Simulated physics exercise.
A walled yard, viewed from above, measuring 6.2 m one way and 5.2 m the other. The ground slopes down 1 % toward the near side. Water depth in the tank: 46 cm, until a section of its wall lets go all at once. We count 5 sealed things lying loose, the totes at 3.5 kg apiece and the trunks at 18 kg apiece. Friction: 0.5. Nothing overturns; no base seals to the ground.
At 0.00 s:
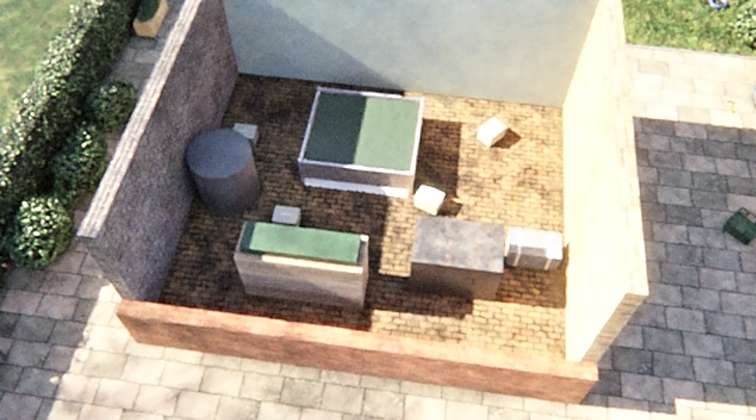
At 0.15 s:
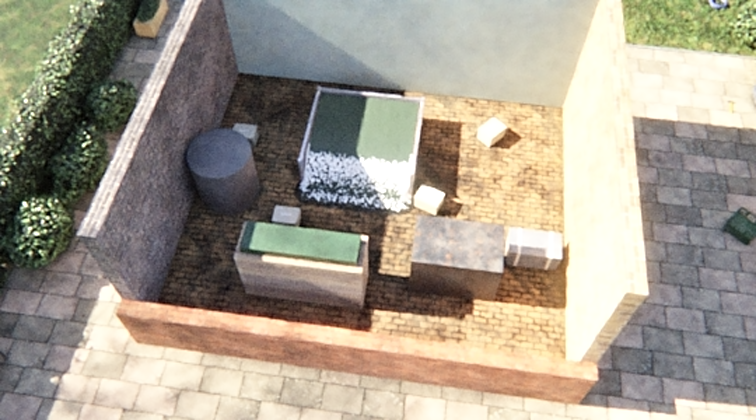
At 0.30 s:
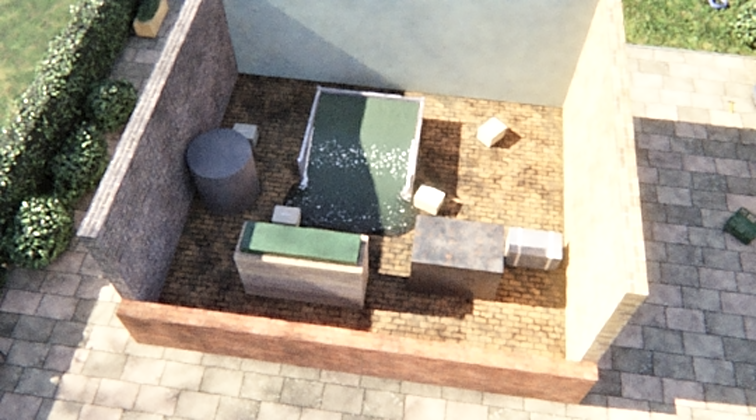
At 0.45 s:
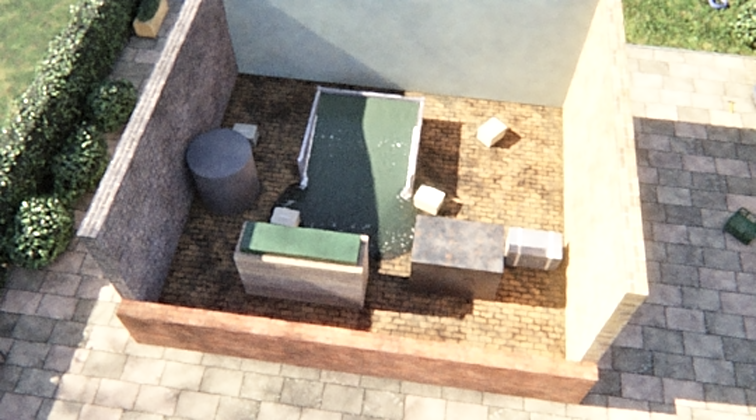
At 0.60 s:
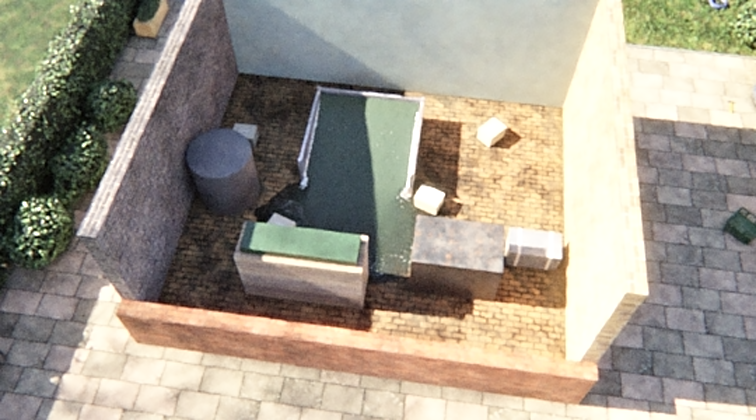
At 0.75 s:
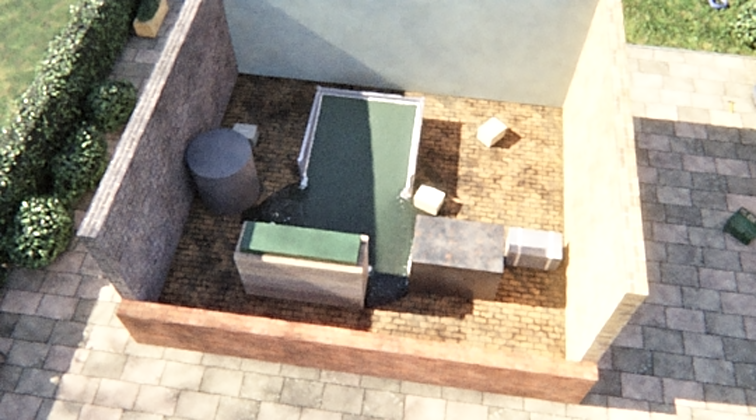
Dark green water pours from the near side of a white-rimmed tank at the back of a walled, brick-paved yard, seen from a fixed viewpoint high above. A grey cylinder stands left, a green-topped block and a grey box sit in front, and small pale blocks lie around. The water foams white, then smooths and spreads forward between the front blocks and leftward, shifting one small block slightly.
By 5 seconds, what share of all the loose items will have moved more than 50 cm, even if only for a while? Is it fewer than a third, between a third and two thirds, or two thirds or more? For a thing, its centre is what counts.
By the time shown, under one third will have gone that far.
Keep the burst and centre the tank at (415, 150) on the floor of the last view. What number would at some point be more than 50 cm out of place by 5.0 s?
Then 2 of them would.
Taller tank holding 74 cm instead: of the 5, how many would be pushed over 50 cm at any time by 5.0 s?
The answer would then be 3.
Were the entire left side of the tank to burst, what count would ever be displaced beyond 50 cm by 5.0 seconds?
Count: 3.
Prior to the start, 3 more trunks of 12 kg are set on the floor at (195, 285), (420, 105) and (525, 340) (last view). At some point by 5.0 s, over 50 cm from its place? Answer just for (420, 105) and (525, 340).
The first comes out within the limit, the second beyond the limit.
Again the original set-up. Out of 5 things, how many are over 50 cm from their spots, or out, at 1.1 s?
1 in all.
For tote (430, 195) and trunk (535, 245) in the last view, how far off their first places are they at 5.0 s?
The first is off by 30 cm, the second by 30 cm.
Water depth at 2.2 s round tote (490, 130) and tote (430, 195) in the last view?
Some 0 cm at the first, some 1 cm at the second.
After 1.1 s 1 of 5 are over 50 cm from their spots; 1 afloat.
After 2.2 s 1 of 5 are over 50 cm from their spots; 1 afloat.
After 3.5 s 1 of 5 are over 50 cm from their spots; 1 afloat.
After 5.0 s 1 of 5 are over 50 cm from their spots, and 1 have been at some point; 2 afloat.
